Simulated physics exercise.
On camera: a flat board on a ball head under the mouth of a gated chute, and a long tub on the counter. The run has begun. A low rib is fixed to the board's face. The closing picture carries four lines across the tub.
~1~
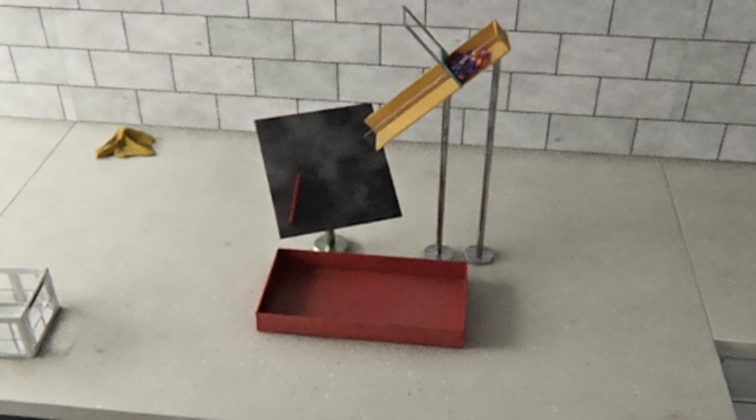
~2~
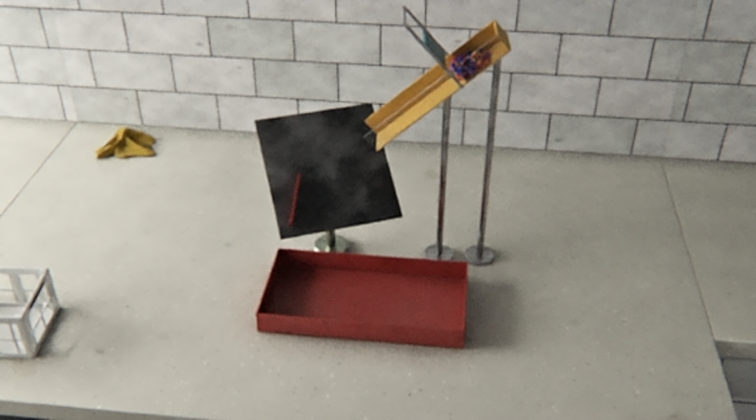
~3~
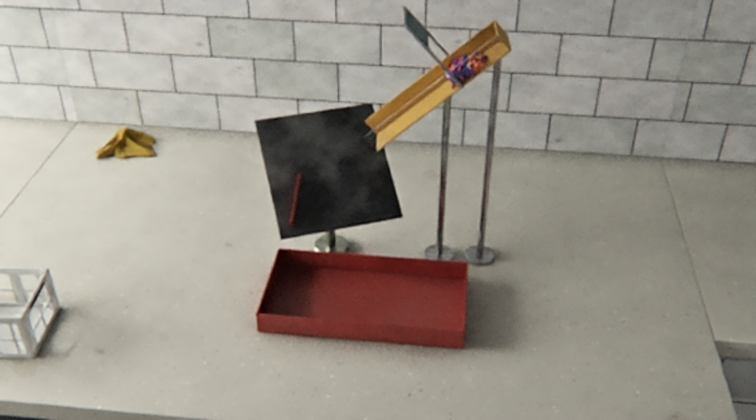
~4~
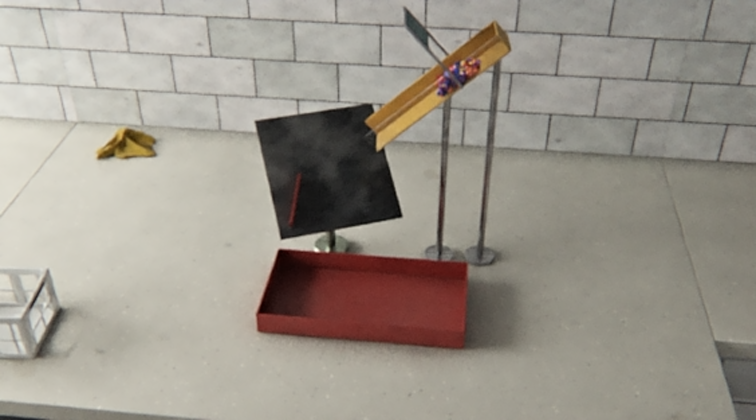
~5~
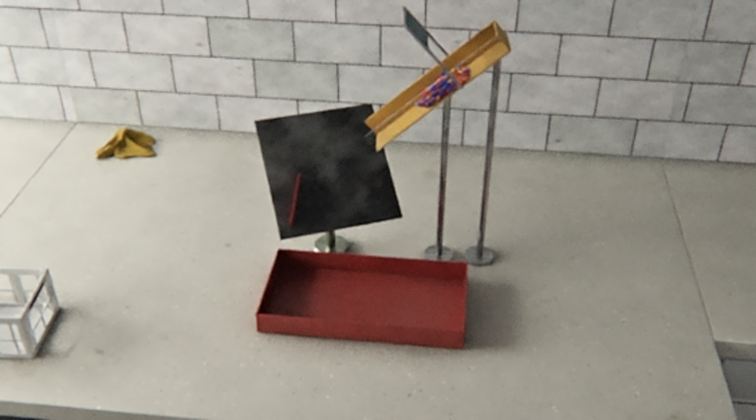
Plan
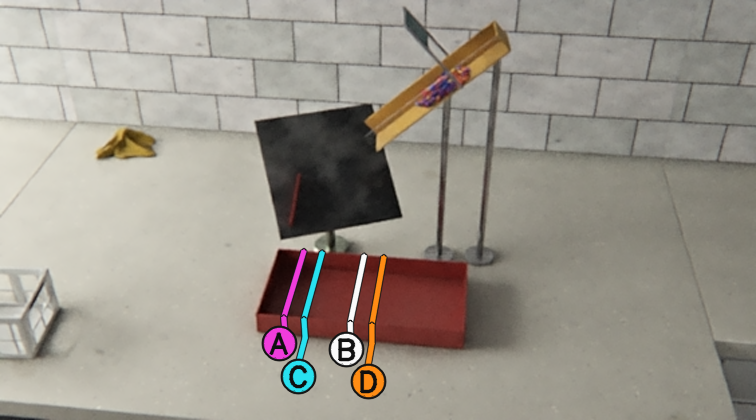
At first, small colorful pieces rest behind a gate near the top of a sloping yellow chute, above a tilted black board and an empty red tub. The gate swings up and clear, and the pieces slide down and leftward in a loose cluster, reaching about midway along the chute.
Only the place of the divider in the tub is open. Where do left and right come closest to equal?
Go for C.
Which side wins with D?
More lands on the left.
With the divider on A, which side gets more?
The right side.
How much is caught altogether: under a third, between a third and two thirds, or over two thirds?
Over two thirds.
On the marked copy, line A crosses the front rim at (284, 316); line B crosses the front rim at (350, 322); line C crosses the front rim at (304, 318); line D crosses the front rim at (371, 323).
With A, of what is caught, a small part on the left of the divider, most on the right.
With B, of what is caught, most on the left of the divider, a small part on the right.
With C, of what is caught, about half on the left of the divider, about half on the right.
With D, of what is caught, nearly all on the left of the divider, a stray few on the right.
